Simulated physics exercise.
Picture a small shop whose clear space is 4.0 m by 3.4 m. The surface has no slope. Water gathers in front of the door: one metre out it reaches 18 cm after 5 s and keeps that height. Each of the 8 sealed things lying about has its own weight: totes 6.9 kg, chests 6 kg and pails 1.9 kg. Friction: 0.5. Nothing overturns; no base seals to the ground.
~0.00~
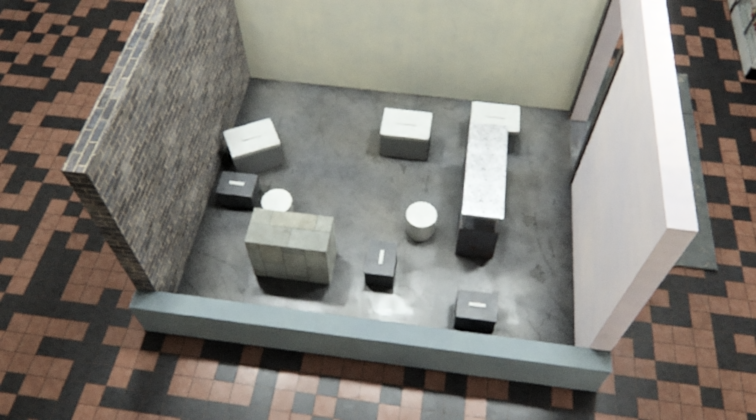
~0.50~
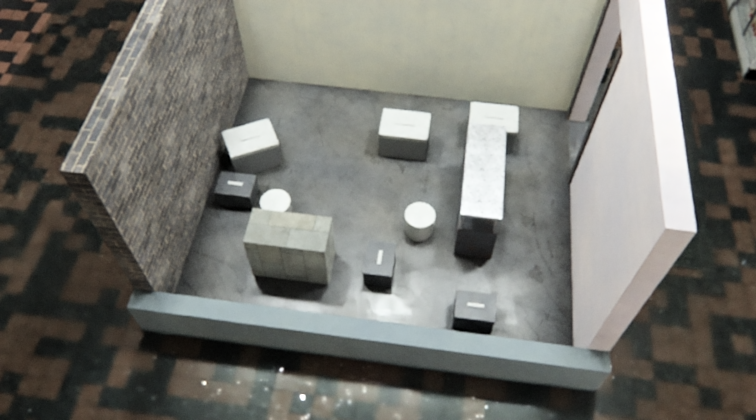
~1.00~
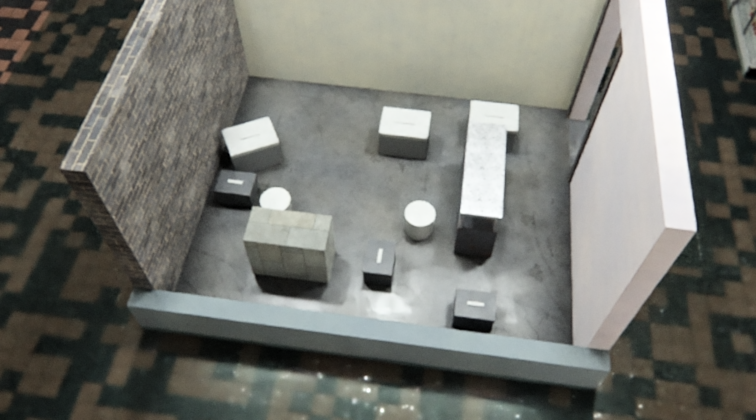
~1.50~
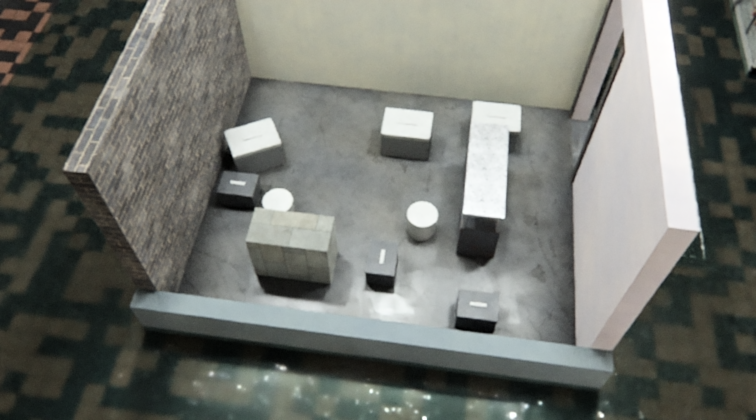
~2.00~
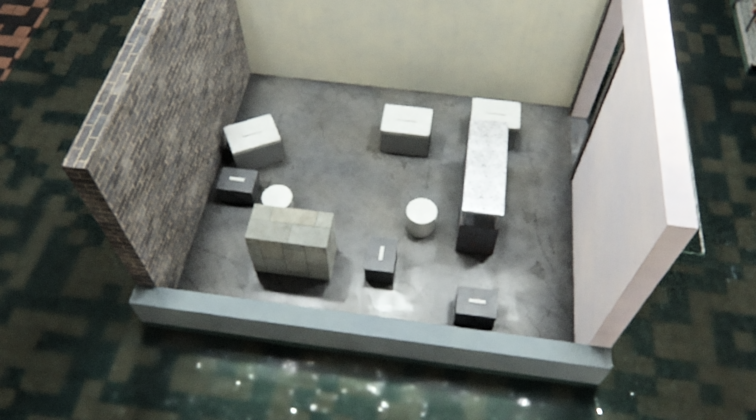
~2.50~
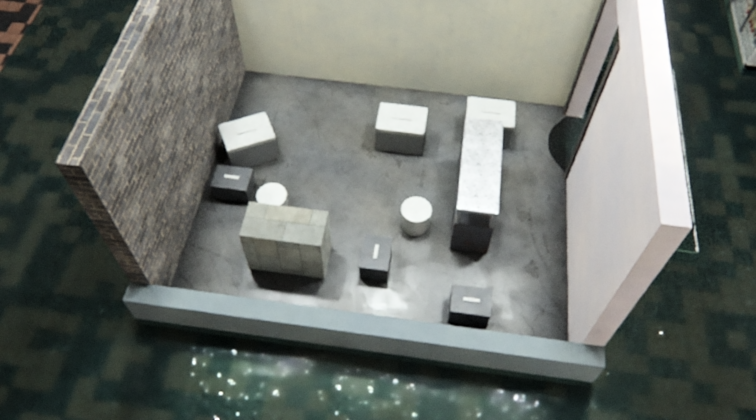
In a small open-topped shop with scattered boxes and a long counter, everything inside stayed put while dark, glinting water spread over the tiles outside, and a dark patch appeared by the right wall.
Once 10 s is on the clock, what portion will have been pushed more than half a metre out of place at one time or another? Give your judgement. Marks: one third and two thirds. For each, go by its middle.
I'd predict that a third up to two thirds of the things get moved that far.
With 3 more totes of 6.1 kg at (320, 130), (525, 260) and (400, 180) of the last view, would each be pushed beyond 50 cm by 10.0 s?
Taking them in order, the first is beyond that distance, the second is within that distance and the third is within that distance.
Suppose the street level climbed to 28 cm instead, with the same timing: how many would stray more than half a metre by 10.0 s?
So the tally would be 6.
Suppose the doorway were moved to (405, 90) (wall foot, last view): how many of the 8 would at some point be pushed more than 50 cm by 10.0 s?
In that case 5 of them.
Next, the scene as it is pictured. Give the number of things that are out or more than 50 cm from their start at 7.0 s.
Answer: 2.
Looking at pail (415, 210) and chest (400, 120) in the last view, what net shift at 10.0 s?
In turn: 0 cm, 150 cm.
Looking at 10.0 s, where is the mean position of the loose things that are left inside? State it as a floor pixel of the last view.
It works out to somewhere near (304, 240) on the floor.
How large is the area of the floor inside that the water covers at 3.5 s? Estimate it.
Near 1.5 m2 in all.
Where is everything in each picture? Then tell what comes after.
In the first frame, a tote at (237, 184), on the bottom; a chest at (496, 117), on the bottom; water covers 0.0 m2; 0 of 8 have shifted.
In the second frame, a tote at (235, 184) rests on the ground; a chest at (494, 117), on the bottom; water covers 0.0 m2; 0 of 8 have shifted.
In the third frame, a tote at (235, 182), on the bottom; a chest at (494, 116) rests on the ground; 0.0 m2 under water; 0 of 8 have shifted.
In the fourth frame, a tote at (238, 183), on the bottom; a chest at (496, 116) rests on the ground; water covers 0.0 m2; 0 of 8 have shifted.
In the fifth frame, a tote at (237, 180) rests on the ground; a chest at (496, 113) rests on the ground; 0.0 m2 under water; 0 of 8 have shifted.
In the sixth frame, a tote at (232, 177) rests on the ground; a chest at (491, 112) rests on the ground; water covers 0.1 m2; 0 of 8 have shifted.
After 3.5 s 0 of 8 are over 50 cm from their spots; 0 afloat.
After 4.5 s 0 of 8 are over 50 cm from their spots; 0 afloat.
After 7.0 s 2 of 8 are over 50 cm from their spots; 2 afloat.
After 10.0 s 5 of 8 are over 50 cm from their spots, and 5 have been at some point; 5 afloat.
